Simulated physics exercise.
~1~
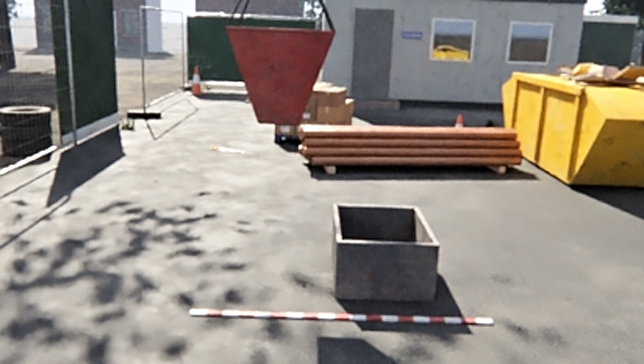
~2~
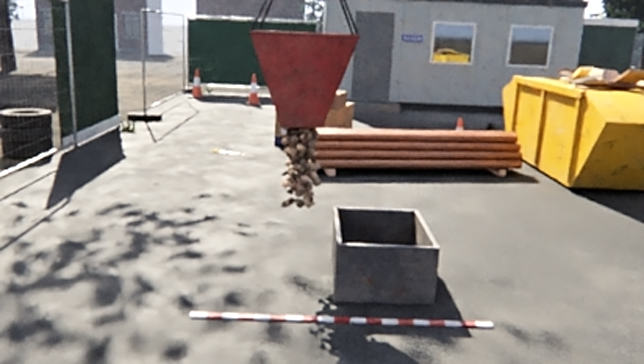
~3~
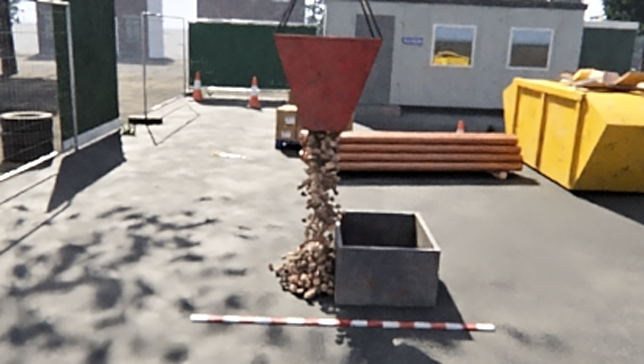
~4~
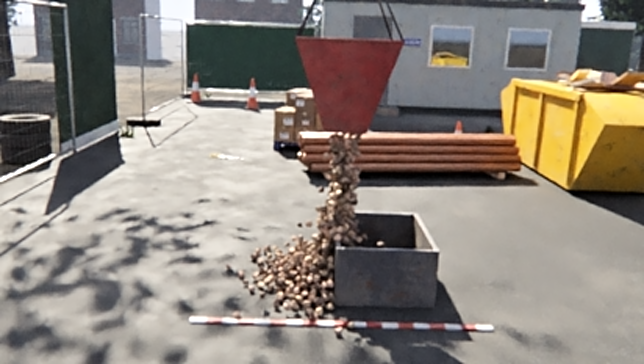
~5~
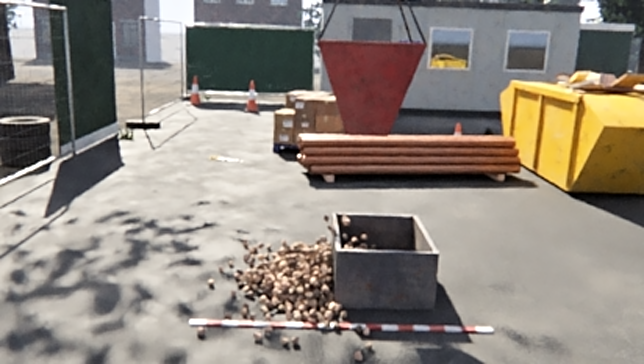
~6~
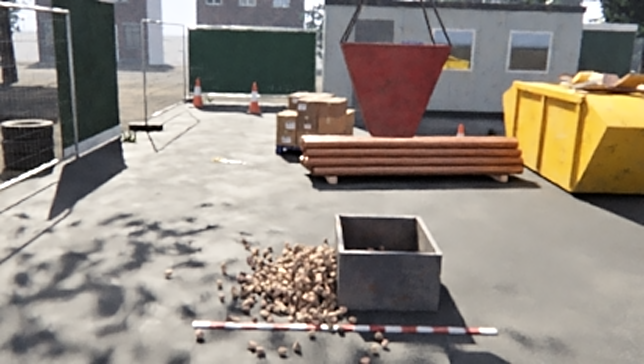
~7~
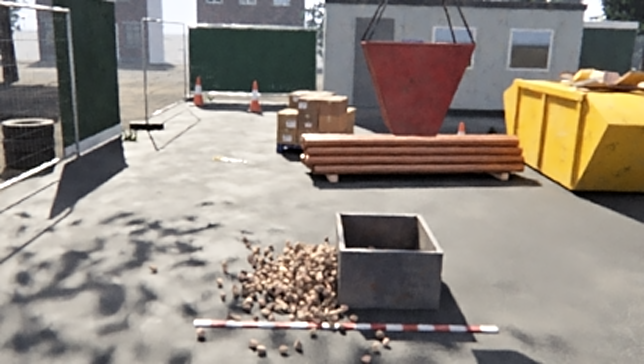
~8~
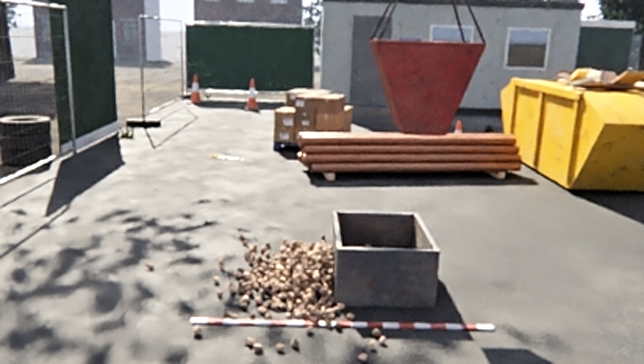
Red skip moving right above a yard, pouring brown stones that pile left of a grey bin, some falling inside.
